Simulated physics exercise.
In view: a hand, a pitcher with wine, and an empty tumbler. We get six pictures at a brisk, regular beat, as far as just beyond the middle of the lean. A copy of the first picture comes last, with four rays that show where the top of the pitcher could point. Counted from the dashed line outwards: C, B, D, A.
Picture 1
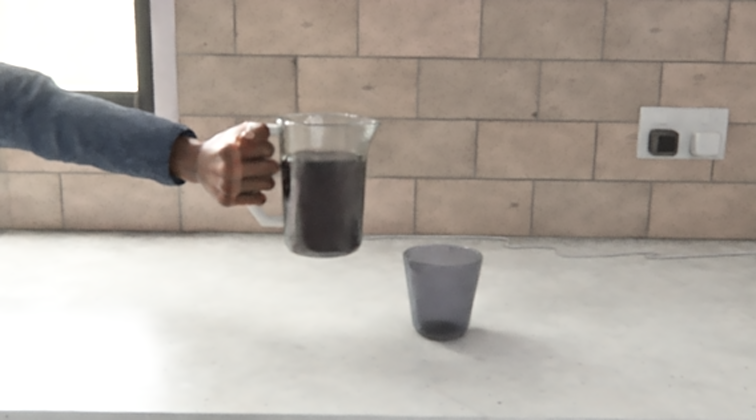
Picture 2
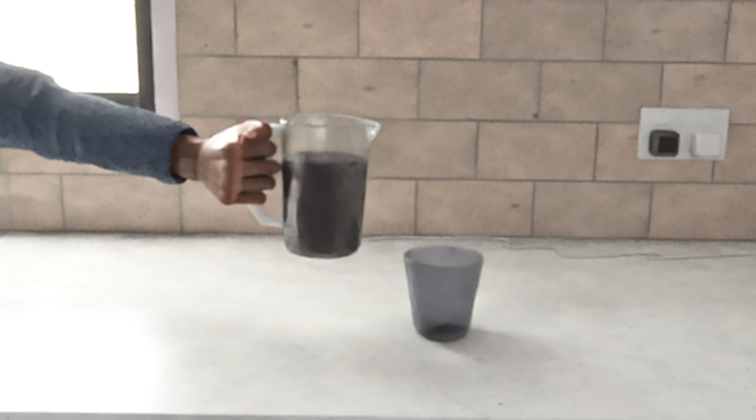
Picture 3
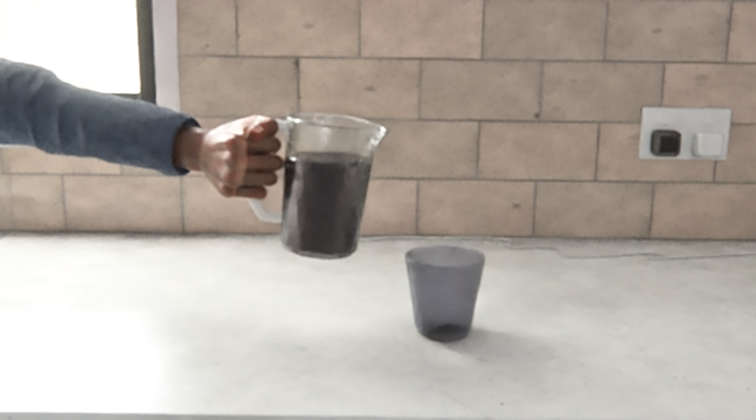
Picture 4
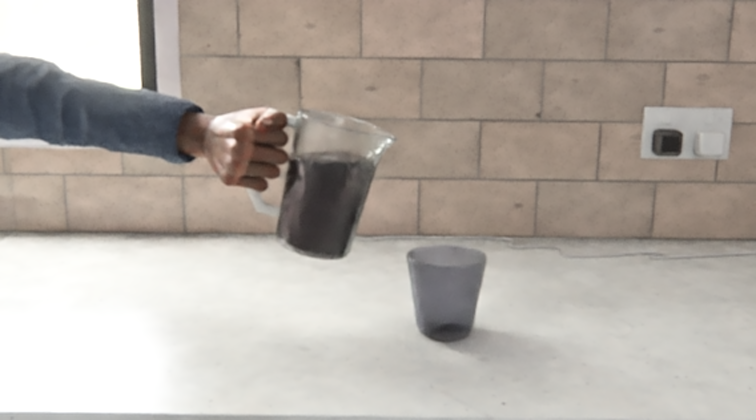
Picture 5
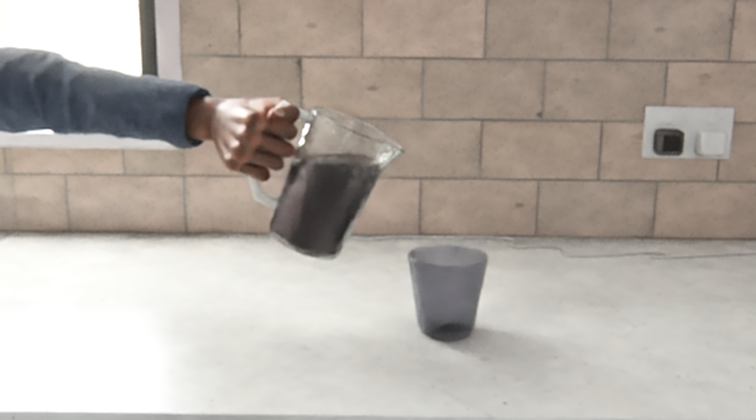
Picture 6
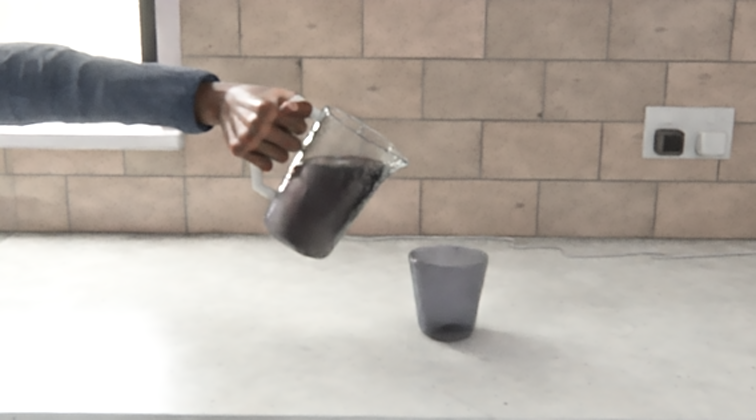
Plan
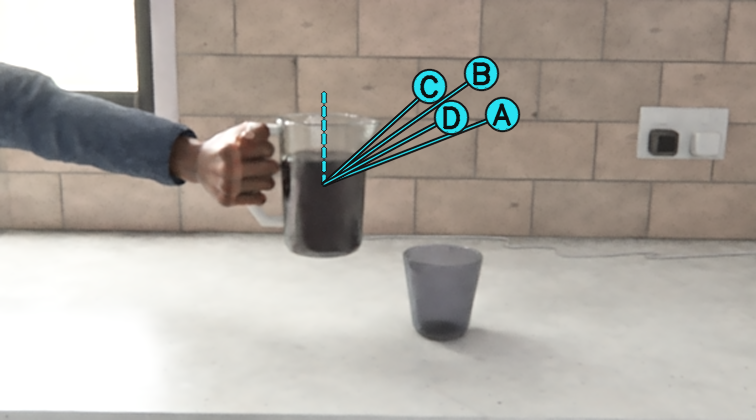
At first, a hand holds a clear pitcher of dark liquid upright by its handle, above a pale counter and to the left of an empty tumbler. The hand then tilts the pitcher steadily rightward, its lip lowering toward the tumbler's side while the liquid stays inside.
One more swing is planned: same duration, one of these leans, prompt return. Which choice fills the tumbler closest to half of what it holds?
A.
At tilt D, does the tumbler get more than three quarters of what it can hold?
No.
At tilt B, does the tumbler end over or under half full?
Under.
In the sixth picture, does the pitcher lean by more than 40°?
No.
On the marked copy, A at (487, 120); B at (467, 83); C at (417, 99); D at (435, 124).
If A is chosen, the tumbler ends with about 49 % of what it can hold.
If B is chosen, the tumbler ends with about 18 % of what it can hold.
If C is chosen, the tumbler ends with about 9 % of what it can hold.
If D is chosen, the tumbler ends with about 32 % of what it can hold.
